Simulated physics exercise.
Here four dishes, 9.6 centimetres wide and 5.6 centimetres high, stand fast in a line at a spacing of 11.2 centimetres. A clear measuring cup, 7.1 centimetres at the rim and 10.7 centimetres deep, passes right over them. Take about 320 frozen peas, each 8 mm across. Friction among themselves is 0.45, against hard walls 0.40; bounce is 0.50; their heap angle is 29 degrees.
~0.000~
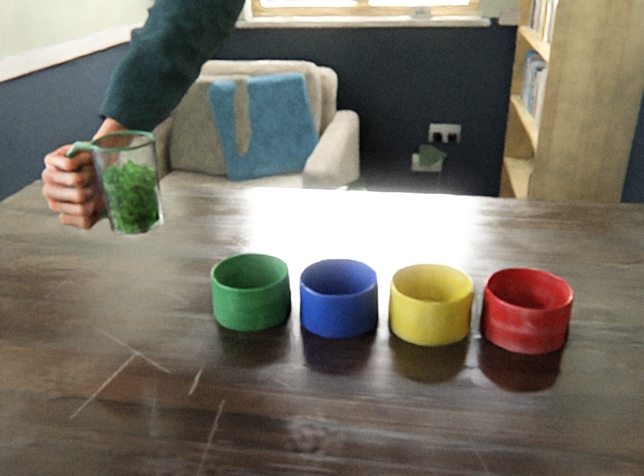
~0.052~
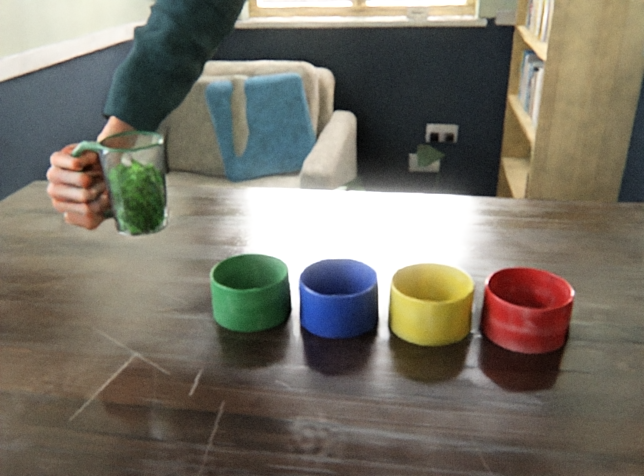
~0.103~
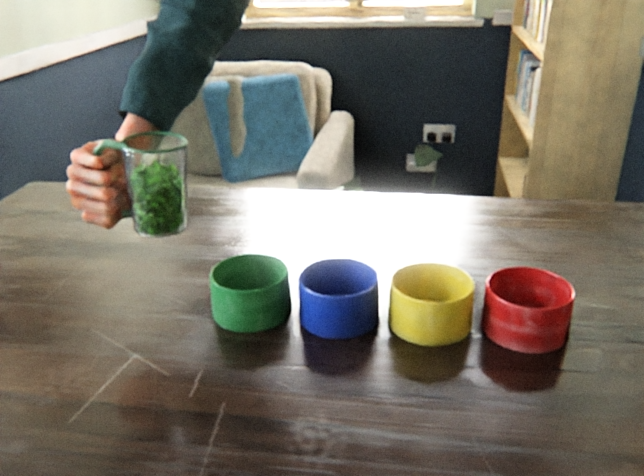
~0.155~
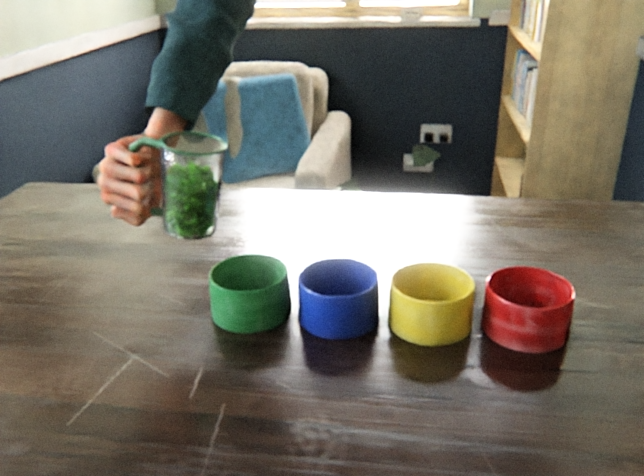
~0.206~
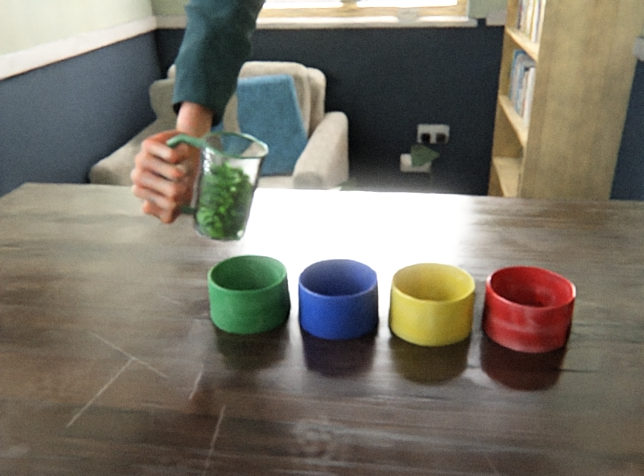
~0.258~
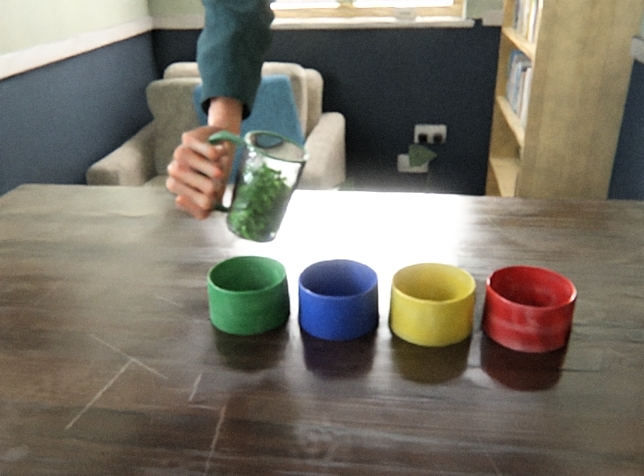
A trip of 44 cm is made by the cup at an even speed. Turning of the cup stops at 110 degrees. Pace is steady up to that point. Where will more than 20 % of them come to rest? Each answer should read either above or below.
Red - above, blue - below, green - below, yellow - below, counter - above.
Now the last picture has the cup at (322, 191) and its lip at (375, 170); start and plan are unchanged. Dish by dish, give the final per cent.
It'd finish with red at 50, blue at 0, green at 0 and yellow at 0.
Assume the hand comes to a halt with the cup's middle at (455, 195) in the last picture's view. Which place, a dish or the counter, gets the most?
The largest share goes to red.
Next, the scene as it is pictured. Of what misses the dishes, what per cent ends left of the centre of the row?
It's close to 0 in a hundred.
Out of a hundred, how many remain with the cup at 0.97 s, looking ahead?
Load share: Near 100 percent.
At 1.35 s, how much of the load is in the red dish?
I'd say close to 20 per cent at that point.
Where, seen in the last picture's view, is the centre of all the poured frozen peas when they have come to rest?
Estimated resting centre: Around (551, 322).
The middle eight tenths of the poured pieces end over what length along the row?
About 18 cm.
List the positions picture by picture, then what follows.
Cup at (131, 184), tilt 0 degrees, lip at (151, 142), moved 0.0 cm; middle of the pieces at (130, 199); green dish at (250, 271); blue dish at (338, 276); yellow dish at (431, 282); red dish at (529, 288), in the first picture.
Cup at (137, 184), tilt 1 degrees, lip at (159, 143), moved 1.0 cm; middle of the pieces at (136, 200), in the second picture.
Cup at (158, 185), tilt 4 degrees, lip at (184, 145), moved 3.8 cm; middle of the pieces at (156, 201), in the third picture.
Cup at (192, 187), tilt 10 degrees, lip at (224, 149), moved 8.2 cm; middle of the pieces at (188, 202), in the fourth picture.
Cup at (227, 188), tilt 15 degrees, lip at (265, 153), moved 12.6 cm; middle of the pieces at (222, 203), in the fifth picture.
Cup at (264, 189), tilt 20 degrees, lip at (307, 158), moved 17.0 cm; middle of the pieces at (257, 204); green dish at (248, 273); blue dish at (338, 277); yellow dish at (433, 282); red dish at (531, 286). The cup turns about 100 degrees a second and travels 86 cm a second, in the sixth picture.
After 0.68 s, tilt 63 degrees; cup holds 100 %.
After 0.97 s, tilt 92 degrees; cup holds 100 %.
Then, at 1.35 s, tilt 110 degrees; cup holds 65 %, red 20 %.
In the end, at 2.7 s, red 60 %, blue 0 %, green 0 %, yellow 0 %, counter 40 %.
